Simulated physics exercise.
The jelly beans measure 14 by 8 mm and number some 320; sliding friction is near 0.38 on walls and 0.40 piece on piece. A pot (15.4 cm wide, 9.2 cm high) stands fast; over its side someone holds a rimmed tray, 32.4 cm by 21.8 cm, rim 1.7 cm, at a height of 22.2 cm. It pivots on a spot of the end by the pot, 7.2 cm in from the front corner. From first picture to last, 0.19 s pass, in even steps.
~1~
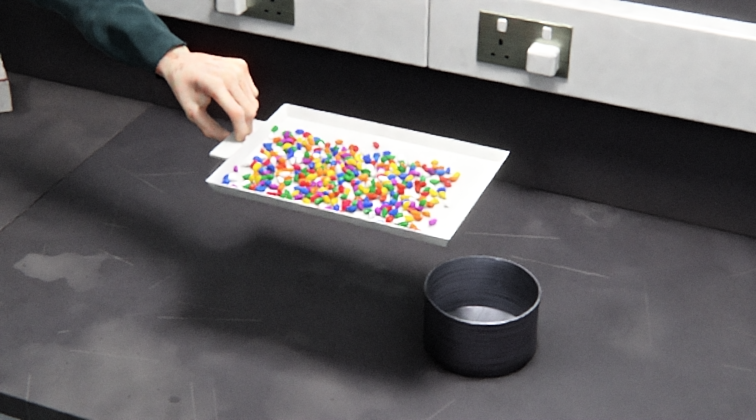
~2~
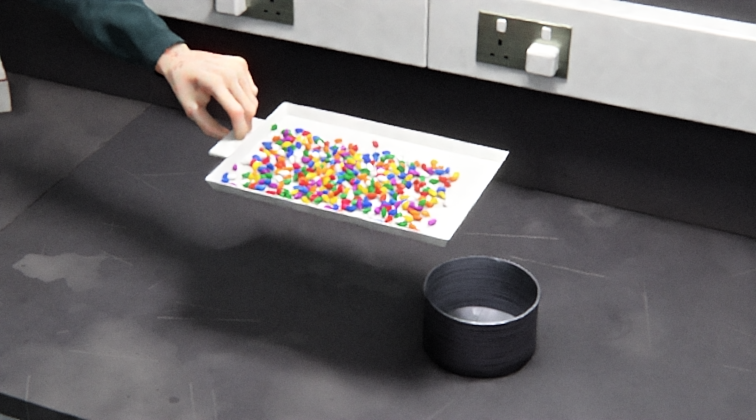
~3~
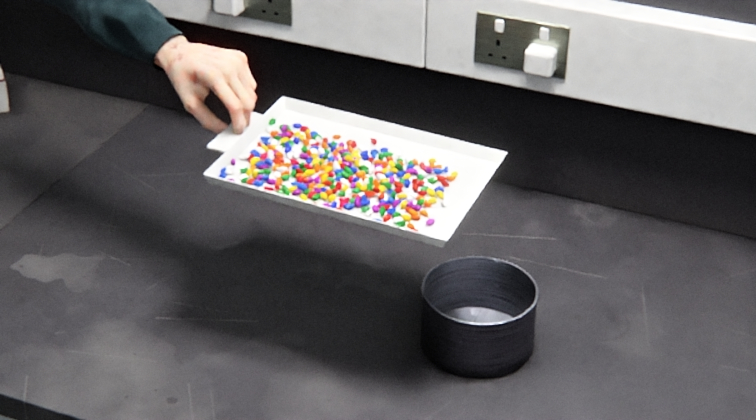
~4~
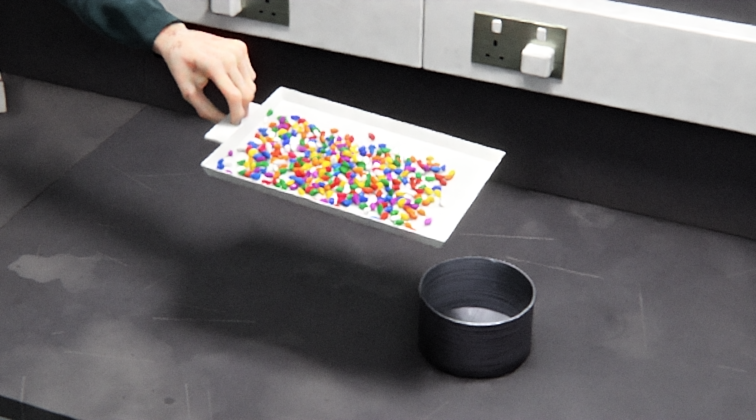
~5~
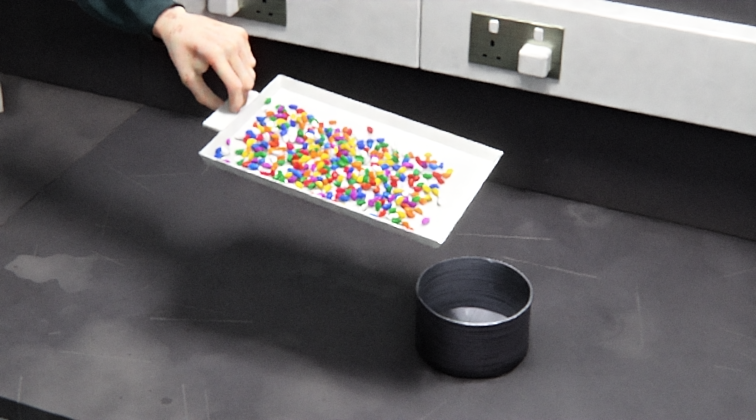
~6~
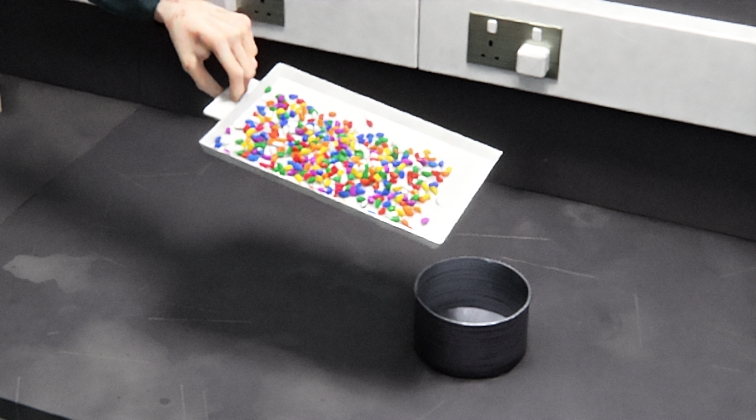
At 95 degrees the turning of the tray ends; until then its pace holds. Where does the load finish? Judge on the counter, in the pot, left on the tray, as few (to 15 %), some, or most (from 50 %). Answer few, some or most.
On the counter: Most; in the pot: Some; left on the tray: Few.
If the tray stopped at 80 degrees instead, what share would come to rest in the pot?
Then about 25 per cent.
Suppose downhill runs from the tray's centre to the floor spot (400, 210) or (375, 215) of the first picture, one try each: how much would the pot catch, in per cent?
Some 5 and 0 per cent.
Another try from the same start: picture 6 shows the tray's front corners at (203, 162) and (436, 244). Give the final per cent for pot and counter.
Pot 0, counter 100.
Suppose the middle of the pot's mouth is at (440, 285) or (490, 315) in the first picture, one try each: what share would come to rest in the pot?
Some 0 and 60 per cent.
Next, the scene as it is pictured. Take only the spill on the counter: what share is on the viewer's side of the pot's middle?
Some 80 per cent.
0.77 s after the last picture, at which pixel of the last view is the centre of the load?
At about (506, 352).
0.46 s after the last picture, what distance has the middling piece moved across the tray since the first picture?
Roughly 12 cm.
Then, 0.46 s after the last picture, tilt 51 degrees; the tray holds 95 %, the pot 0 %.
Then, 0.77 s after the last picture, tilt 78 degrees; the tray holds 15 %, the pot 15 %.
Then, 1.17 s after the last picture, tilt 95 degrees; the tray holds 0 %, the pot 30 %.
In the end, counter 70 %, pot 30 %, tray 0 %.
